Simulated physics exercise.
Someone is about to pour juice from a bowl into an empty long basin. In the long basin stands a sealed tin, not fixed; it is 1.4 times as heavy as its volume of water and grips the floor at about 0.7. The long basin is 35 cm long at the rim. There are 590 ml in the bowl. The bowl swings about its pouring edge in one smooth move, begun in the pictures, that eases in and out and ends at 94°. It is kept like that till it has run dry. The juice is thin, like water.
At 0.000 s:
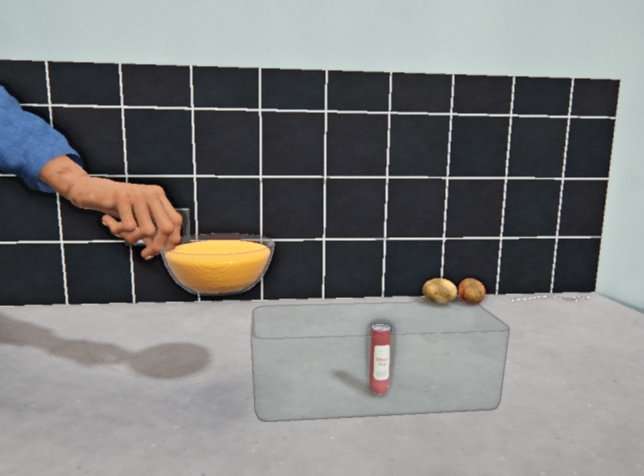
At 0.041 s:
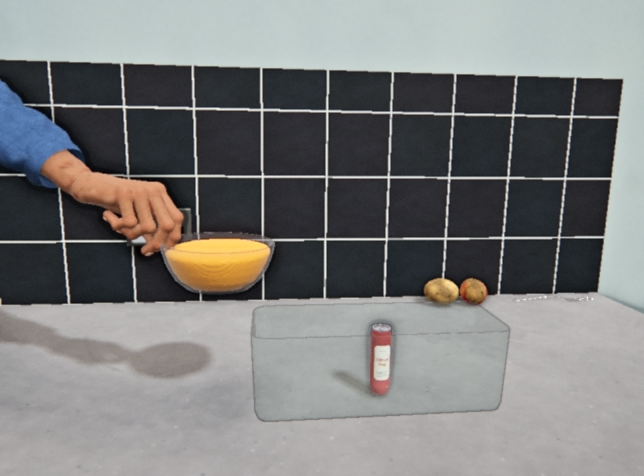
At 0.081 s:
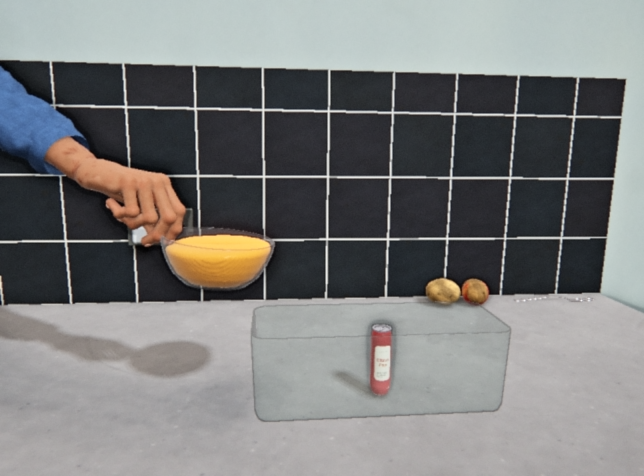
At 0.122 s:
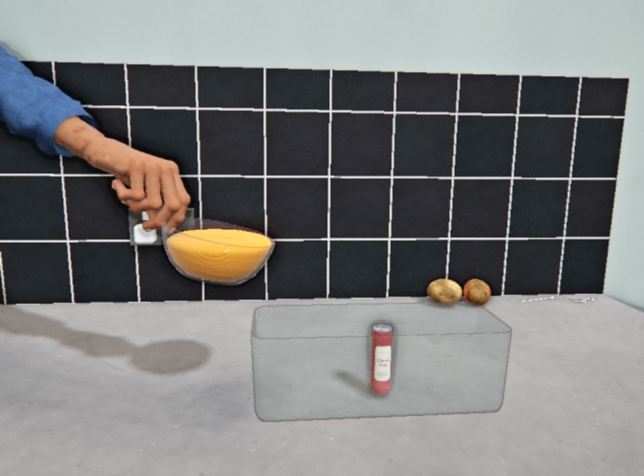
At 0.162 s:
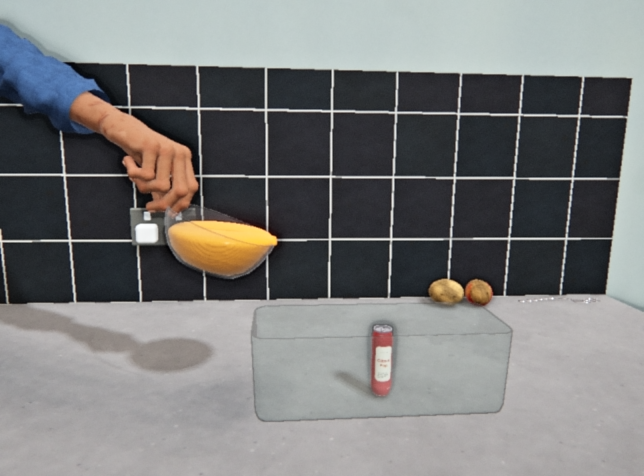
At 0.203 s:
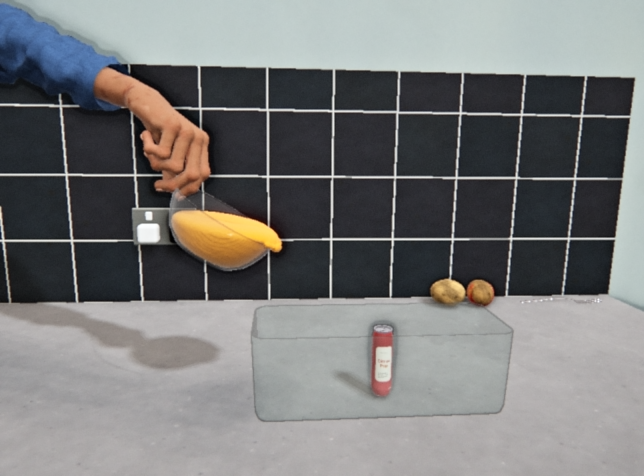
Above a clear basin on a counter, a hand steadily tilts a bowl of orange juice rightward.
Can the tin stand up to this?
It falls.
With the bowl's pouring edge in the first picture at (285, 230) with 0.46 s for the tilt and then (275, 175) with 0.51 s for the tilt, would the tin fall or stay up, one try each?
First it falls; then it stays up.
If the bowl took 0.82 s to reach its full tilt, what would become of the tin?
Then it stays up.
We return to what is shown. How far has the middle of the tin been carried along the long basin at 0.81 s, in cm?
About 5 cm.
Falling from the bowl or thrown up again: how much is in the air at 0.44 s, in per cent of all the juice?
Some 64 per cent.
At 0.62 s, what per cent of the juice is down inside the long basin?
Some 92 per cent.
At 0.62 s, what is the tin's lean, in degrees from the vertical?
About 0°.
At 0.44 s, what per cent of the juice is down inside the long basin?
Near 14 in a hundred.
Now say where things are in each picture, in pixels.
In the first frame, it leans 0°; its right rim is at (273, 244); the juice meets the walls at (167, 251) and (270, 249); the long basin's rim runs from (253, 323) to (492, 316); the tin's top is at (381, 331).
In the second frame, it leans 1°; its right rim is at (274, 244); the juice meets the walls at (167, 249) and (271, 248).
In the third frame, it leans 6°; its right rim is at (274, 244); the juice meets the walls at (167, 245) and (271, 245).
In the fourth frame, it leans 13°; its right rim is at (274, 245); the juice meets the walls at (168, 237) and (272, 240).
In the fifth frame, it leans 22°; its right rim is at (273, 245); the juice meets the walls at (170, 226) and (271, 238); 3 per cent is over the edge.
In the sixth frame, it leans 32°; its right rim is at (273, 245); the juice meets the walls at (175, 213) and (261, 230); 8 per cent is over the edge.
Then, 0.44 s in, the tilt is 90° and 21 per cent is still to pour; the tin stands where it began.
Then, 0.62 s in, the tilt is 94° and 0 per cent is still to pour; the tin stands 1 cm from where it began.
Then, 0.81 s in, the tilt is 94° and 0 per cent is still to pour; the tin leans 35°.
Then, 1.01 s in, the tilt is 94° and 0 per cent is still to pour; the tin lies on its side.
Finally, the tin lies on its side.
